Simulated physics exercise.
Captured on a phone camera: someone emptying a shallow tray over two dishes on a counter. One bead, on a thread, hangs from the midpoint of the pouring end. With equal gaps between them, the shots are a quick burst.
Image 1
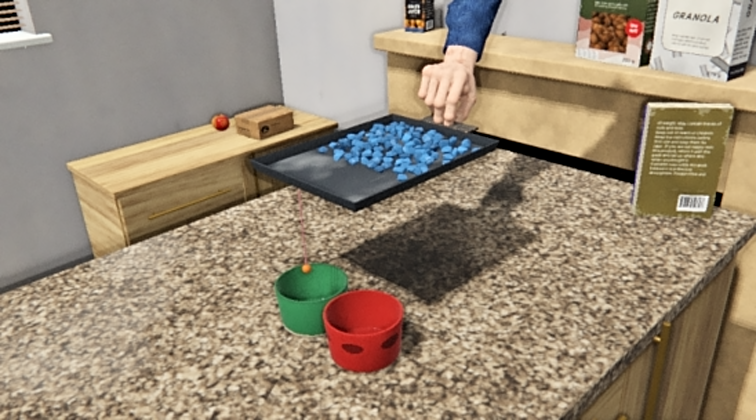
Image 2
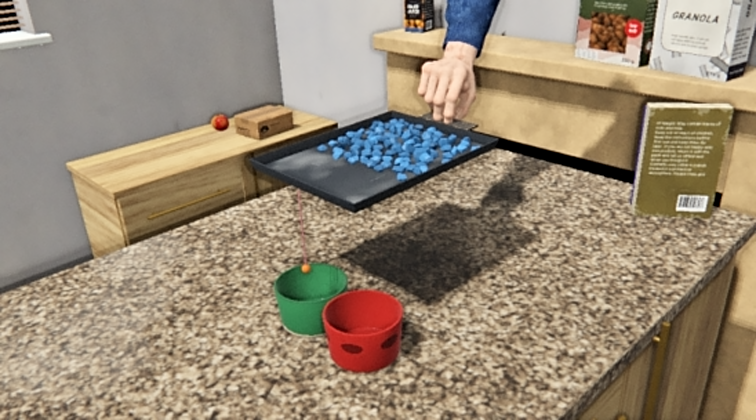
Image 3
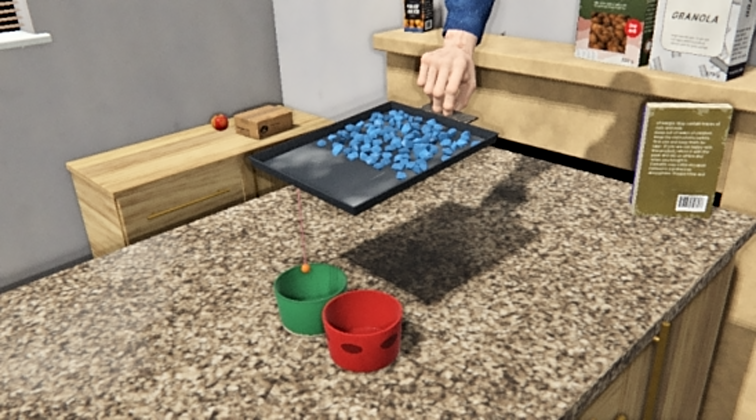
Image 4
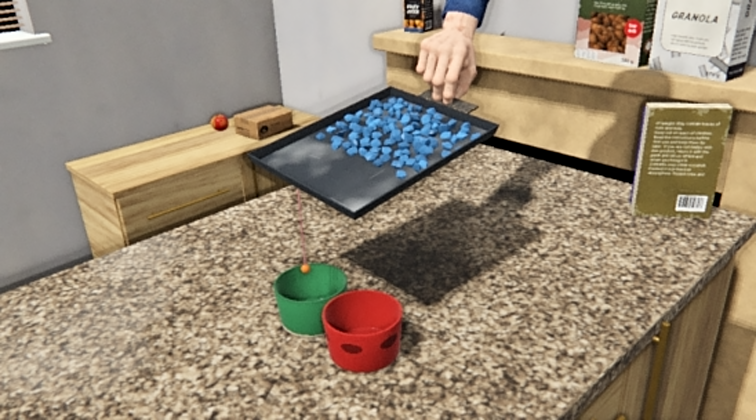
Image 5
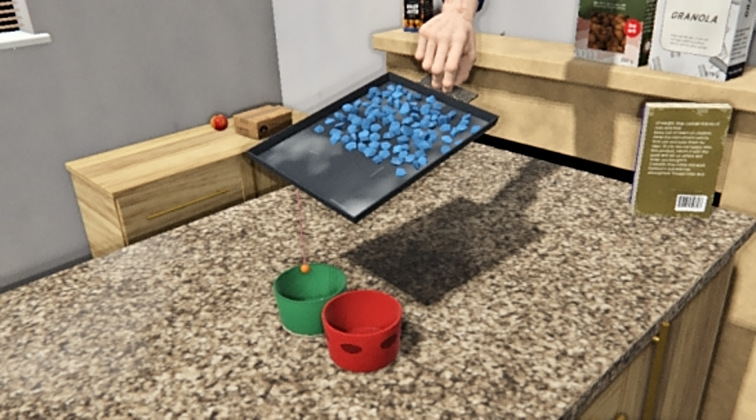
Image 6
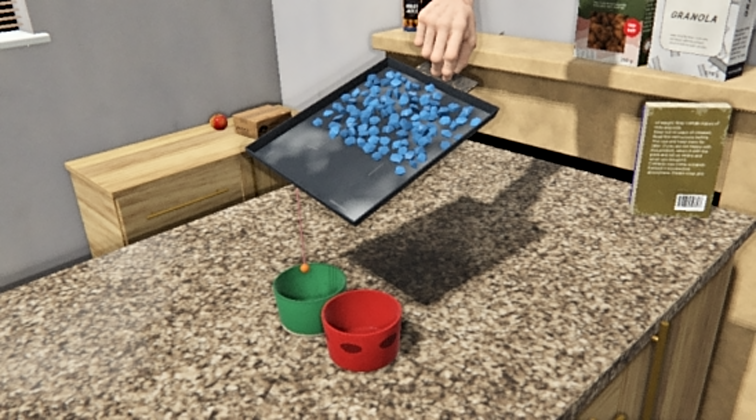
A kitchen with a speckled stone counter is seen from above and to one side, the camera staying still. A hand in a blue sleeve holds a dark tray of blue stones above a green dish and a red one to its right, an orange bead hanging on a thread near the green dish. The hand gradually raises the tray's far end, steepening its slant, while the stones barely shift on it.
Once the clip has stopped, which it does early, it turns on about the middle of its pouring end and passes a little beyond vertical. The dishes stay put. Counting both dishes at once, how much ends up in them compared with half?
Between them they hold more than half.
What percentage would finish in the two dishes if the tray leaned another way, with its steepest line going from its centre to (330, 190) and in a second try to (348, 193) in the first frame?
Near 30 % and, after that, 60 %.
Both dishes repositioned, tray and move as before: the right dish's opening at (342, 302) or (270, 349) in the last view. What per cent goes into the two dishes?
You'd get 60 in a hundred first and 0 in a hundred after that.
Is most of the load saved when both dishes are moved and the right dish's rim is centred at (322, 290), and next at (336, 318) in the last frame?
Taking them in turn, it's short of half and then beyond half.
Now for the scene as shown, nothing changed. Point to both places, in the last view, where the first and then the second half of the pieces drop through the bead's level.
Near (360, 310) and later near (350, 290).
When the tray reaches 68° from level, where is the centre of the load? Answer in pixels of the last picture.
I'd mark it close to (360, 217).
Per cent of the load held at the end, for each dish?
Roughly 0 in a hundred end in the left dish and roughly 80 in a hundred in the right dish.
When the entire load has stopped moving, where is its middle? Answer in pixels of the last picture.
Around (357, 342).
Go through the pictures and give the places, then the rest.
The first frame shows corners of the pouring end at (254, 160) and (355, 201), level; middle of the load at (397, 149), aquarium stones; left dish at (284, 312); right dish at (335, 346); bead on its thread at (307, 269).
The second frame shows corners of the pouring end at (254, 159) and (354, 202), level; middle of the load at (397, 147).
The third frame shows corners of the pouring end at (253, 157) and (354, 205), tipped barely, lowest at the right corner; middle of the load at (396, 142).
The fourth frame shows corners of the pouring end at (252, 153) and (354, 210), tipped a little, lowest at the right corner; middle of the load at (396, 134).
The fifth frame shows corners of the pouring end at (250, 150) and (354, 214), tipped clearly, lowest at the right corner; middle of the load at (395, 126).
The sixth frame shows corners of the pouring end at (249, 147) and (354, 218), tipped clearly, lowest at the right corner; middle of the load at (394, 119); left dish at (283, 312); right dish at (333, 345).
Soon, tray tipped steeply; about two thirds on the tray; a small part in the right dish; about a quarter in the air.
A while on, tray tipped past a quarter turn; a stray few on the tray; most in the right dish; a stray few in the left dish; about a quarter outside both; a stray few in the air.
Towards the end, tray tipped past a quarter turn; most in the right dish; a stray few in the left dish; about a quarter outside both.
Finally, tray tipped past a quarter turn; most in the right dish; a stray few in the left dish; about a quarter outside both.
